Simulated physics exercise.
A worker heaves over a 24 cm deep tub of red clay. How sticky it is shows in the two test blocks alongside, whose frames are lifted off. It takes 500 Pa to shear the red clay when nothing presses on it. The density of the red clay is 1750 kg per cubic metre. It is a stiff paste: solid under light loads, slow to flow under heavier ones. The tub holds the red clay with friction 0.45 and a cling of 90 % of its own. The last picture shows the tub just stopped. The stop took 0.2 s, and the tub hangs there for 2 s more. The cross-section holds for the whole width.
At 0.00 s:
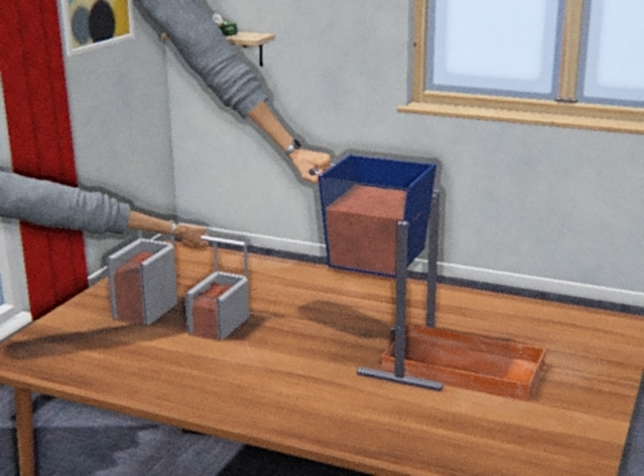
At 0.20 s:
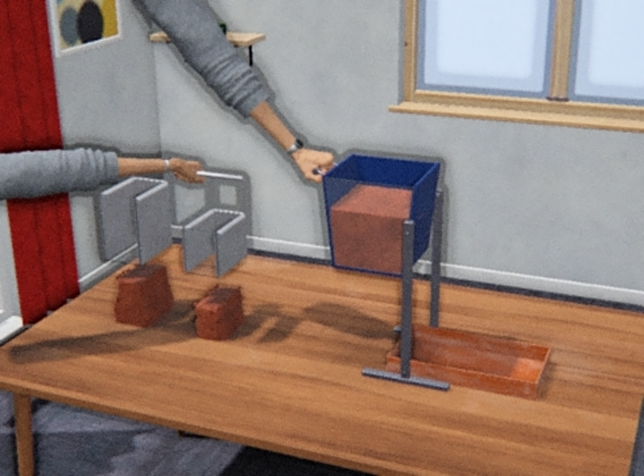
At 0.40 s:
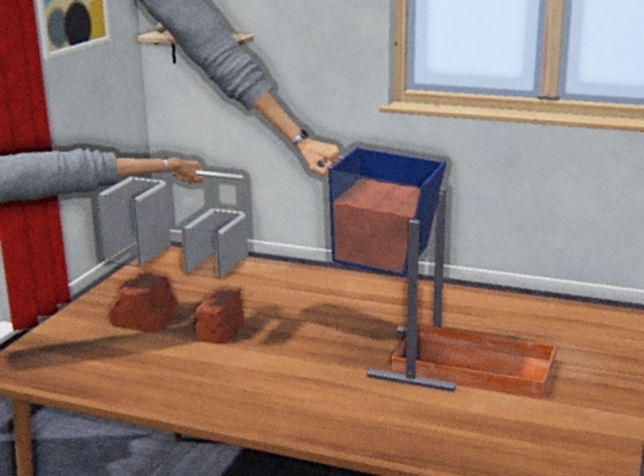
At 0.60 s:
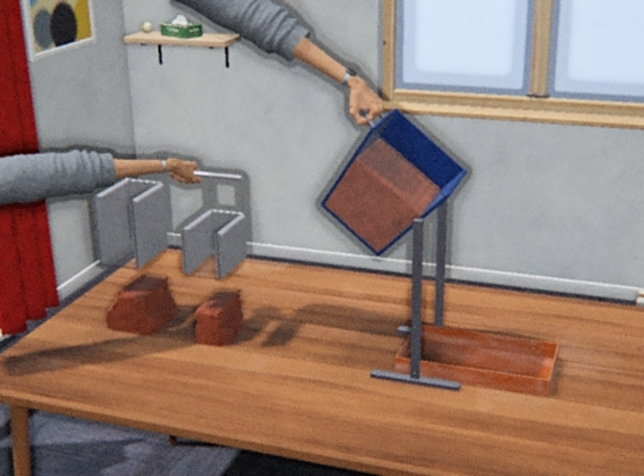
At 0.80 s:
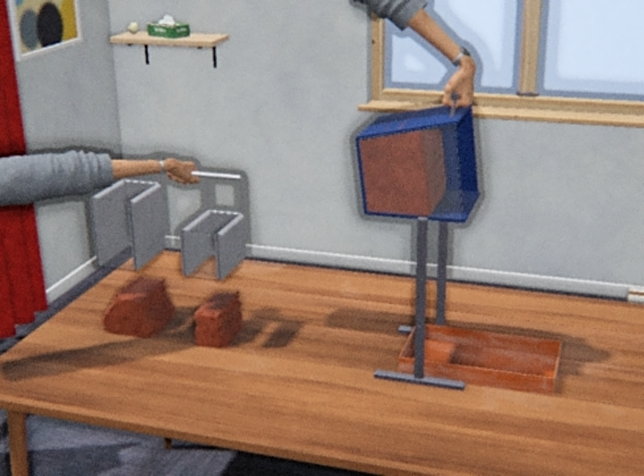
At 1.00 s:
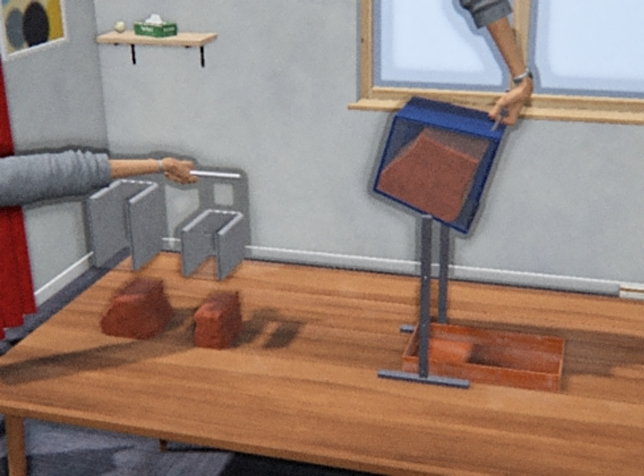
A blue tub of red clay is turned clockwise by hand after molds lift off two clay blocks.
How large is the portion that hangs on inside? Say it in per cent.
Close to 38 per cent.
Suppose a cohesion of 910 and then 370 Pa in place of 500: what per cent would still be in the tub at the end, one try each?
In turn about 45 %, 35 %.
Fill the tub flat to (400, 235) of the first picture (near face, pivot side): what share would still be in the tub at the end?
Then about 40 %.
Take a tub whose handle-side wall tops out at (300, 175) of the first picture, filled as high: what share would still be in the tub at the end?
Then about 25 %.
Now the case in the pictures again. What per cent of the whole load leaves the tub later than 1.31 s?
Near 1 %.
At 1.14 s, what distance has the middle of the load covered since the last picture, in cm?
Roughly 9 cm.
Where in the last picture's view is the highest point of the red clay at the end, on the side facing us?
Near (385, 175).
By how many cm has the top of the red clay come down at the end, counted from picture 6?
Roughly 10 cm.
By 1.14 s, the tub is at 106 degrees and holds 70 %.
By 1.31 s, the tub is at 106 degrees and holds 38 %.
By 1.48 s, the tub is at 106 degrees and holds 38 %.
By 1.65 s, the tub is at 106 degrees and holds 38 %.
By 3.00 s, at the end, the tub is at 106 degrees and holds 38 %.
